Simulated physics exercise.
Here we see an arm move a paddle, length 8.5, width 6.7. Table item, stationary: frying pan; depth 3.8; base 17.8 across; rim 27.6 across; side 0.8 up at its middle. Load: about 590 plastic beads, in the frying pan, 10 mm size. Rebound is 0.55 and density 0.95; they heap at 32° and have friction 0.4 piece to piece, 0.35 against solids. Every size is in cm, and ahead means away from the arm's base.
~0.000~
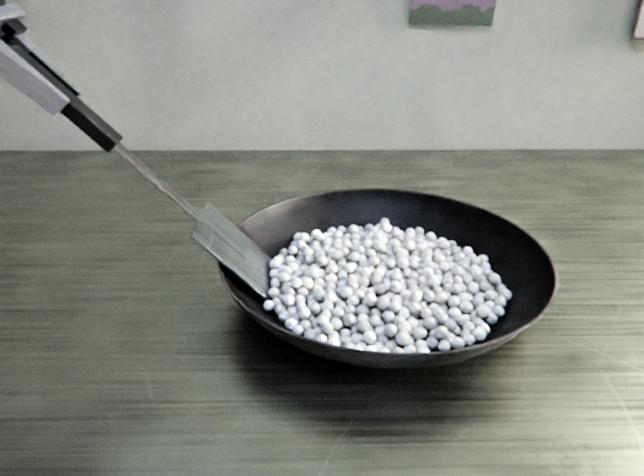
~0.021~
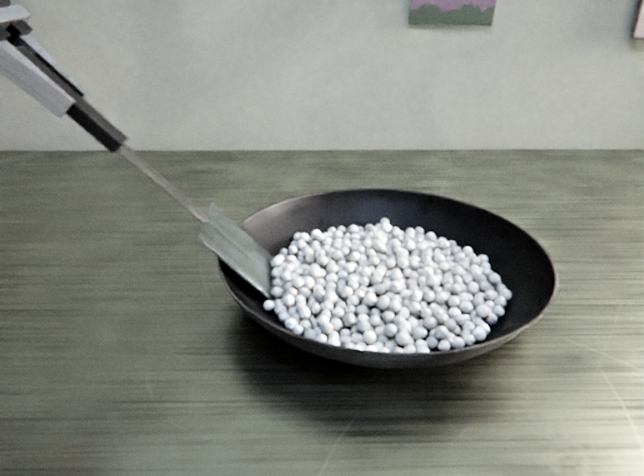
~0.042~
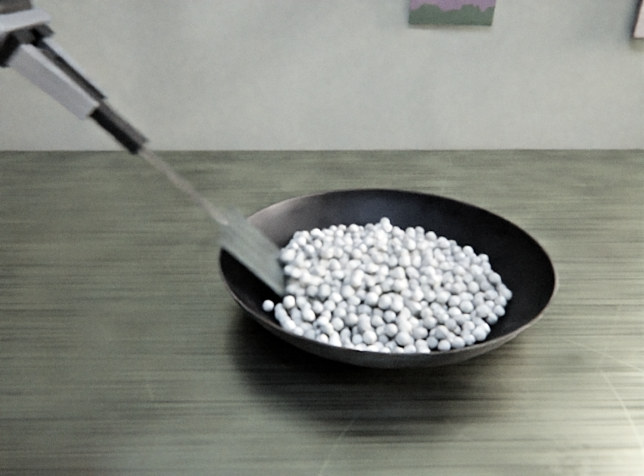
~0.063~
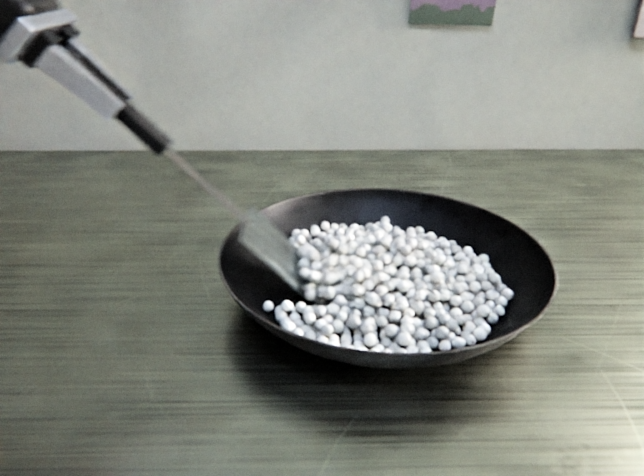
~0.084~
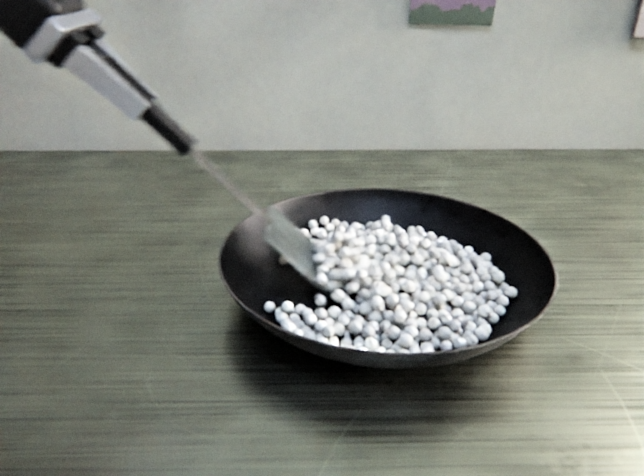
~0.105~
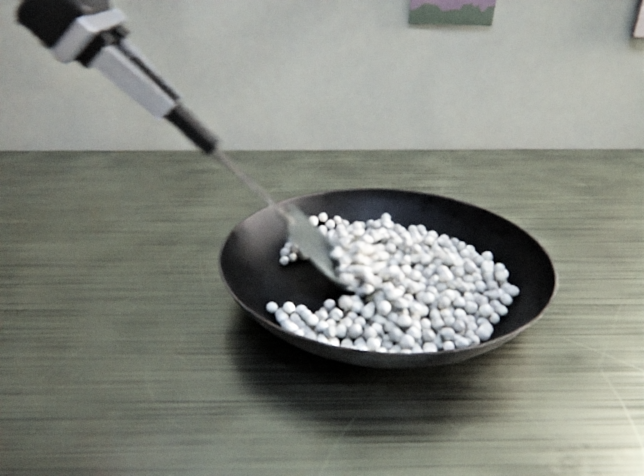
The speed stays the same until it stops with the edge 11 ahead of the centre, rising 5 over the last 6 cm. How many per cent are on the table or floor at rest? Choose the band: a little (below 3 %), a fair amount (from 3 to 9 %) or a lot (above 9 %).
It is a lot, above 9 %.
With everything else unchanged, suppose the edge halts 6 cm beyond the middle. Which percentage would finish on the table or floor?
Changed stop: Approx. 5 %.
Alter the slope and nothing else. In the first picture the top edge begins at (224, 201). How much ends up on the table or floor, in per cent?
Roughly 15%.
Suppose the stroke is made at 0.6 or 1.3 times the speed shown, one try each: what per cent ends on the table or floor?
5 and 15 %.
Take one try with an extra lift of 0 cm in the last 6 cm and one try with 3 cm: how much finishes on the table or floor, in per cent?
First try around 20 percent, second try around 20 percent.
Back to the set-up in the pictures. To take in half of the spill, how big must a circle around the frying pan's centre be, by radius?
Looks like roughly 48 centimetres to me.
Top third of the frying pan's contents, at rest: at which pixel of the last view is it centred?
Close to pixel (465, 267).
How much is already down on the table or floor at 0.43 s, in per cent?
Some 10 per cent of the load.
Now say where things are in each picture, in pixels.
In the first picture, the paddle top edge at (199, 218), sloping 47°; upper third of the load around (377, 274), from x 270 to 505, top at y 220; 592 in the frying pan.
In the second picture, the paddle top edge at (204, 218), sloping 47°; upper third of the load around (375, 273), from x 270 to 505, top at y 220.
In the third picture, the paddle top edge at (223, 221), sloping 47°; upper third of the load around (371, 270), from x 270 to 505, top at y 220.
In the fourth picture, the paddle top edge at (246, 221), sloping 47°; upper third of the load around (376, 269), from x 270 to 505, top at y 220.
In the fifth picture, the paddle top edge at (268, 221), sloping 47°; upper third of the load around (379, 267), from x 270 to 510, top at y 220.
In the sixth picture, the paddle top edge at (290, 221), sloping 47°; upper third of the load around (385, 265), from x 270 to 510, top at y 215; 592 in the frying pan.
After 0.16 s, sloping 47°, highest piece 6 above the table; 592 in the frying pan.
After 0.21 s, sloping 47°, highest piece 7 above the table; 592 in the frying pan.
After 0.43 s, sloping 47°, highest piece 8 above the table; 515 in the frying pan, 56 on the table or floor, 21 on the blade or in flight.
After 1.48 s, sloping 47°, highest piece 3 above the table; 515 in the frying pan, 77 on the table or floor.
In the end, 515 in the frying pan, 77 on the table or floor. That is 13 % on the table or floor.
